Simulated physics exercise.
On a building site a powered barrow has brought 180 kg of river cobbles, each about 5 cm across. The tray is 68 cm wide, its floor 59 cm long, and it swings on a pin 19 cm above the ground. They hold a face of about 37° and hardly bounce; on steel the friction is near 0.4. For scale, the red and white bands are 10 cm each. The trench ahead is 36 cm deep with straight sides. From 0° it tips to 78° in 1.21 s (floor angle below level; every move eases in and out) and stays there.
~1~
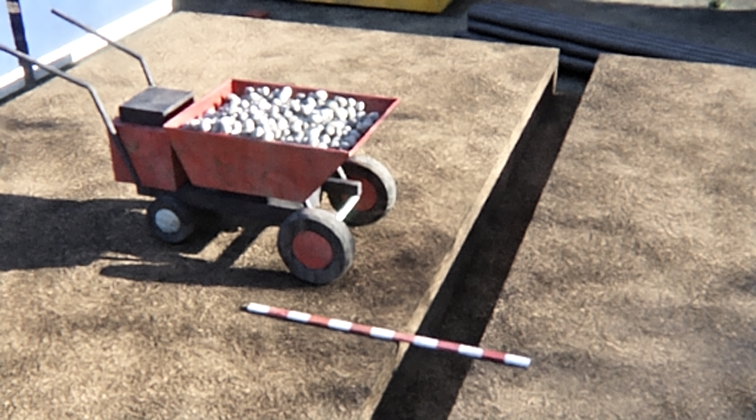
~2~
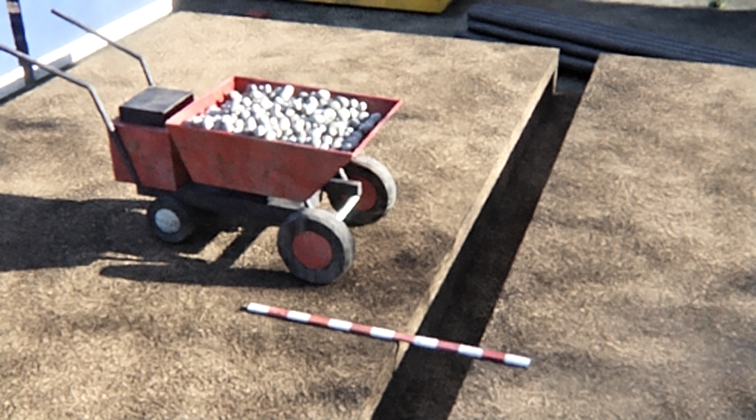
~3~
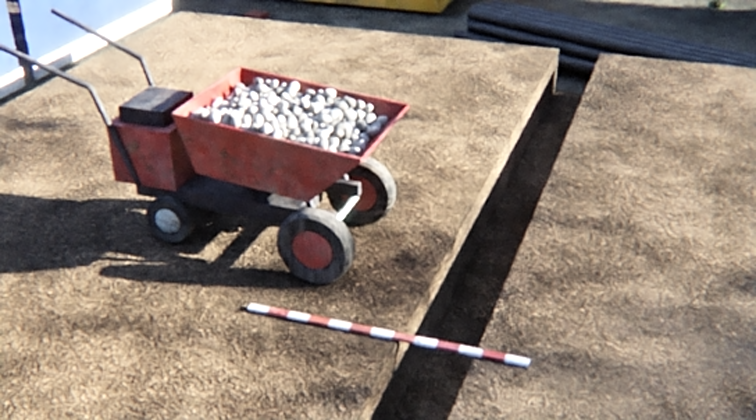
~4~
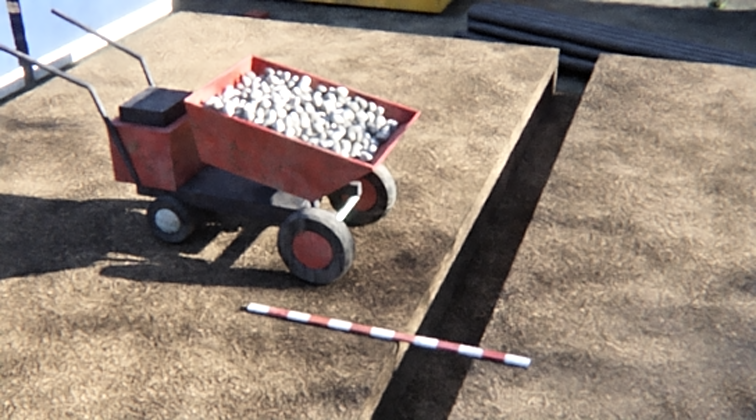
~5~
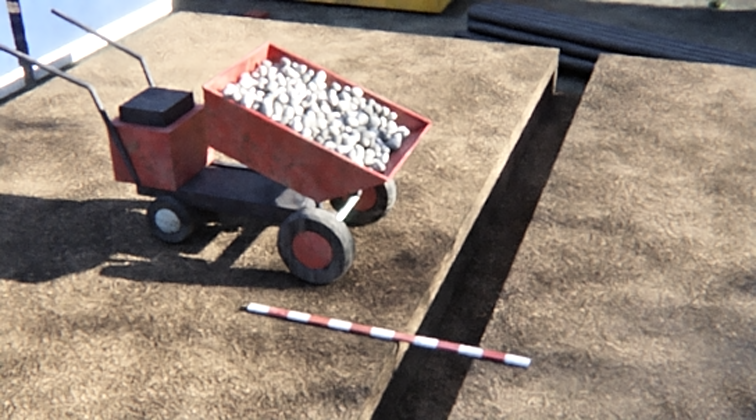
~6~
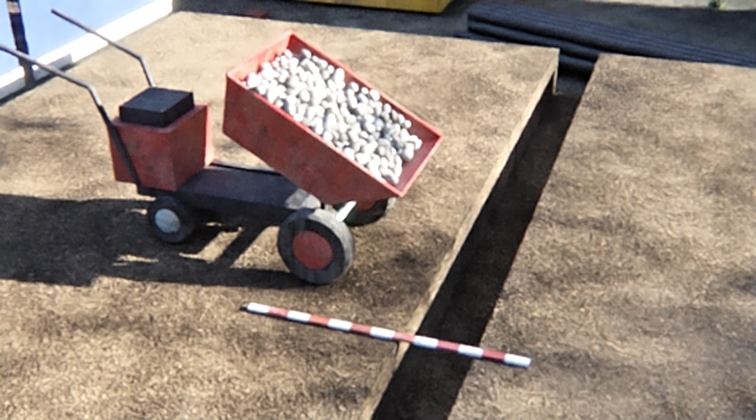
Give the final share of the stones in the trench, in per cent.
Some 86 per cent of it.
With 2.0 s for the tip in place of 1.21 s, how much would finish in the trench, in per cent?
Then about 90 per cent.
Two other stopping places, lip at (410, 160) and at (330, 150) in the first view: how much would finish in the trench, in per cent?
Near 10 per cent from the first place, 100 from the second.
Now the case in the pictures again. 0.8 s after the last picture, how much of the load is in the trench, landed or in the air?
Some 50 per cent.
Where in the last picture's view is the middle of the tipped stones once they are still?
Around (477, 313).
Then, 0.4 s after the last picture the floor is at 66°, 99 % in the tray, 1 % in the trench; the foremost stones are at (459, 243).
Then, 0.8 s after the last picture the floor is at 78°, 37 % in the tray, 52 % in the trench, 10 % past the trench; the foremost stones are at (566, 297).
Then, 1.1 s after the last picture the floor is at 78°, 7 % in the tray, 79 % in the trench, 14 % past the trench; the foremost stones are at (675, 316).
Then, 3.1 s after the last picture the floor is at 78°, 0 % in the tray, 86 % in the trench, 14 % past the trench; the foremost stones are at (753, 328).
